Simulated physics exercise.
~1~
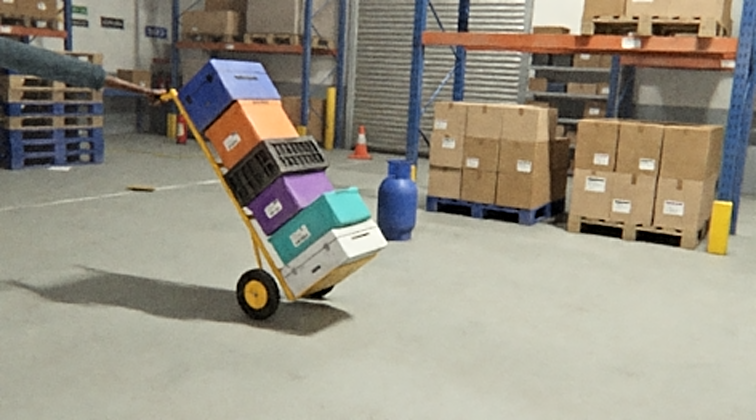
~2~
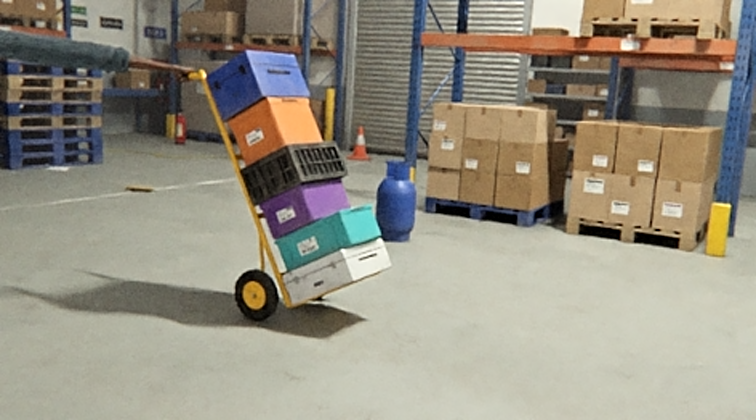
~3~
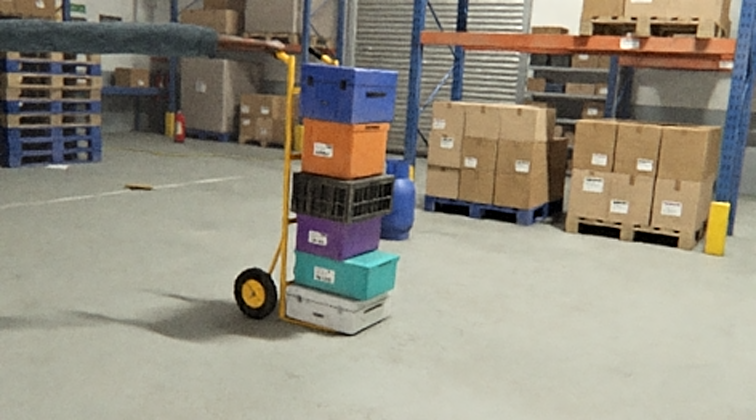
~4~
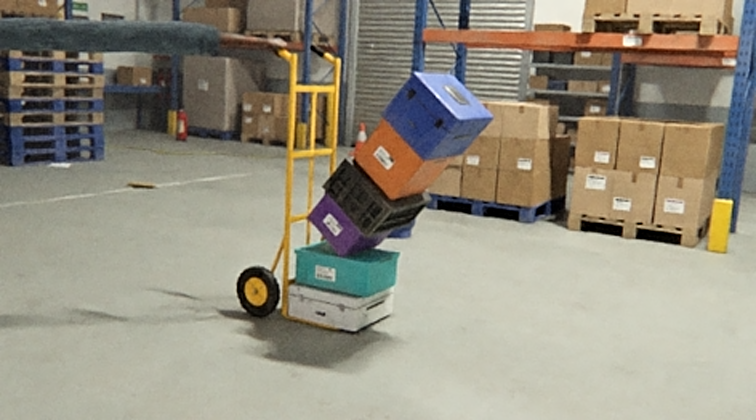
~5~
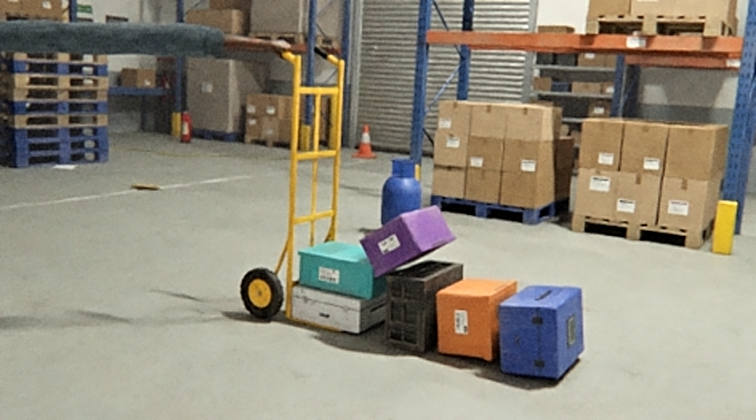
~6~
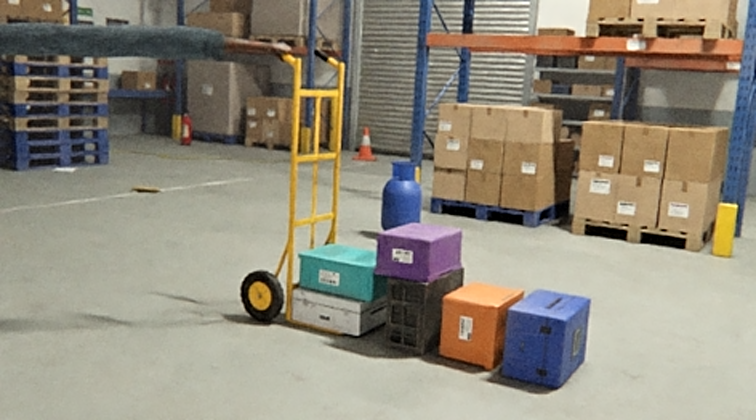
A yellow hand truck stacked with six containers is swung upright by a sleeved arm in a warehouse; the upper four topple right, leaving the blue, orange and black ones on the floor, the purple one resting atop the black crate, and the turquoise and white ones in place.
